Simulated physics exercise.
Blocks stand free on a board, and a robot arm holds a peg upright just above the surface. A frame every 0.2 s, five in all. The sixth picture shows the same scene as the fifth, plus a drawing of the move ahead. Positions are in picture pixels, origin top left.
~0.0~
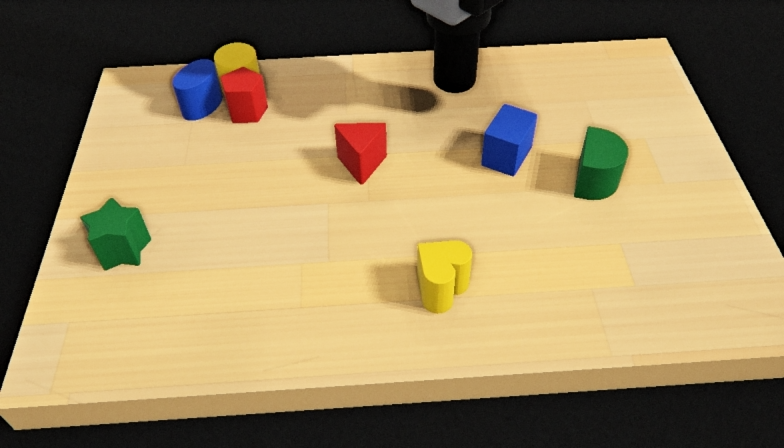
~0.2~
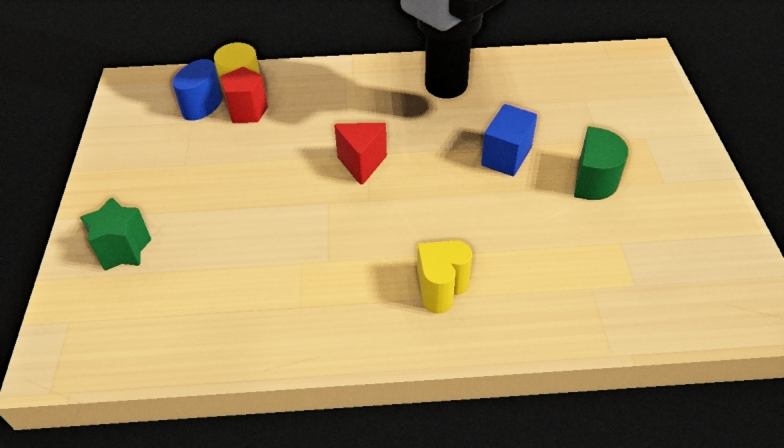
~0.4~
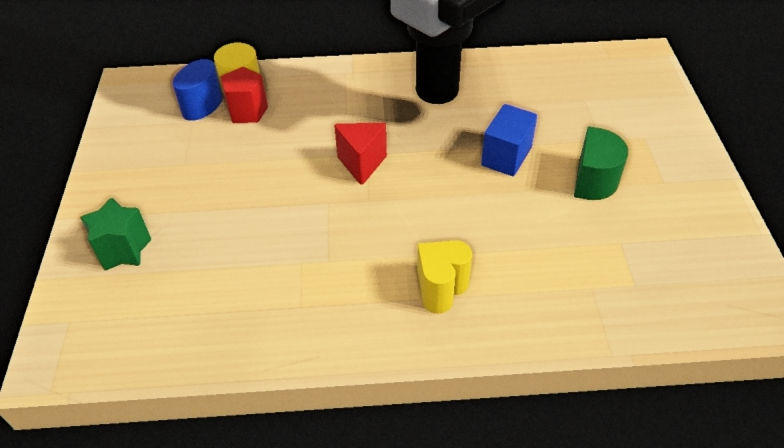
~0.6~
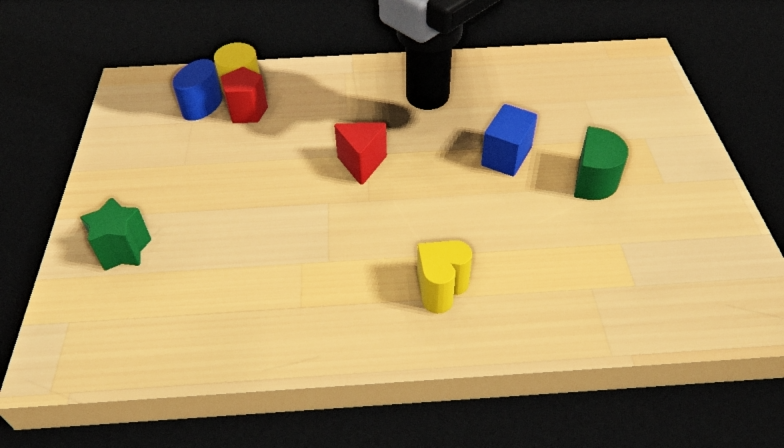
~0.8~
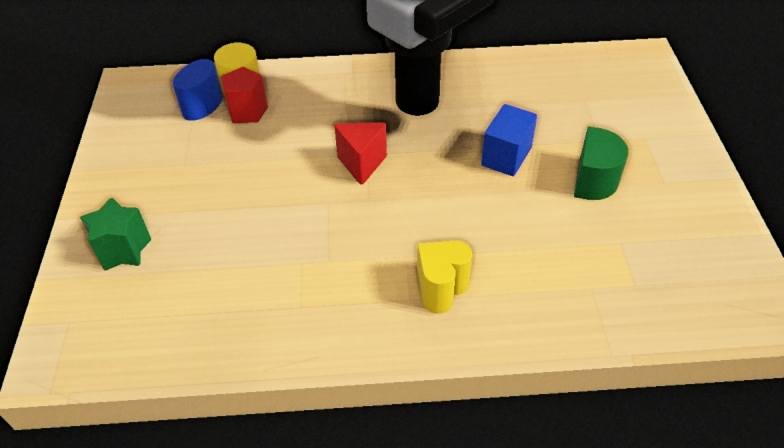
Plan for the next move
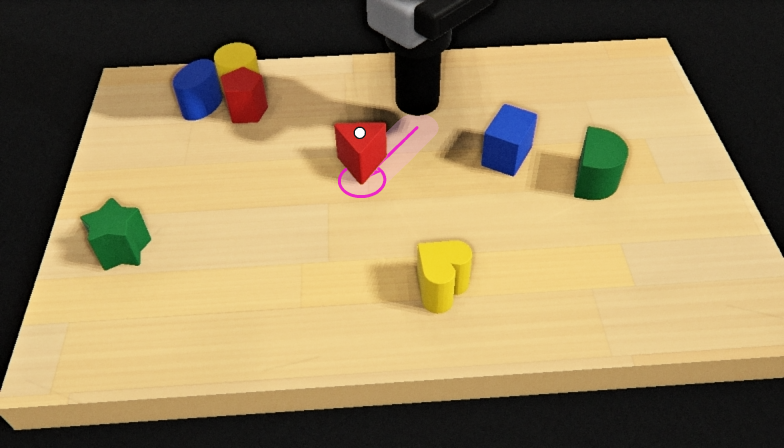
A robot arm holds a black peg upright near the far edge of a pale wooden board, seen from above at an angle against a dark background. Blue, yellow and red blocks cluster at the far left, a green star sits at left, a red three-sided block and blue block near the middle, a green half-round block at right and a yellow heart nearer. The peg glides slightly left and nearer, touching nothing, while the blocks and camera stay still.
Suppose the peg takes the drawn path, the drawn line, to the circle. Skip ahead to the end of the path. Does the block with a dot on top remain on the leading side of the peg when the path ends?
I expect so.
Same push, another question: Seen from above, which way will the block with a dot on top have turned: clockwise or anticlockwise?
Clockwise.
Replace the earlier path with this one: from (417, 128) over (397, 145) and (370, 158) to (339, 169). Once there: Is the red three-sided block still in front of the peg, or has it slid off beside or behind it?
My prediction: In front.
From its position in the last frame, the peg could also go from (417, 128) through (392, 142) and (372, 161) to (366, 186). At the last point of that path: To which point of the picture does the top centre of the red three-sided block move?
Located at (329, 171).
The line goes in a line from (417, 128) to (362, 180); the dot is on the red three-sided block.
What follows on the original path. Halfway along, peg (390, 129); red three-sided block (349, 140), turned 20° clockwise.
At the end, peg (360, 156); red three-sided block (320, 156), turned 80° clockwise; blue rectangle unmoved.
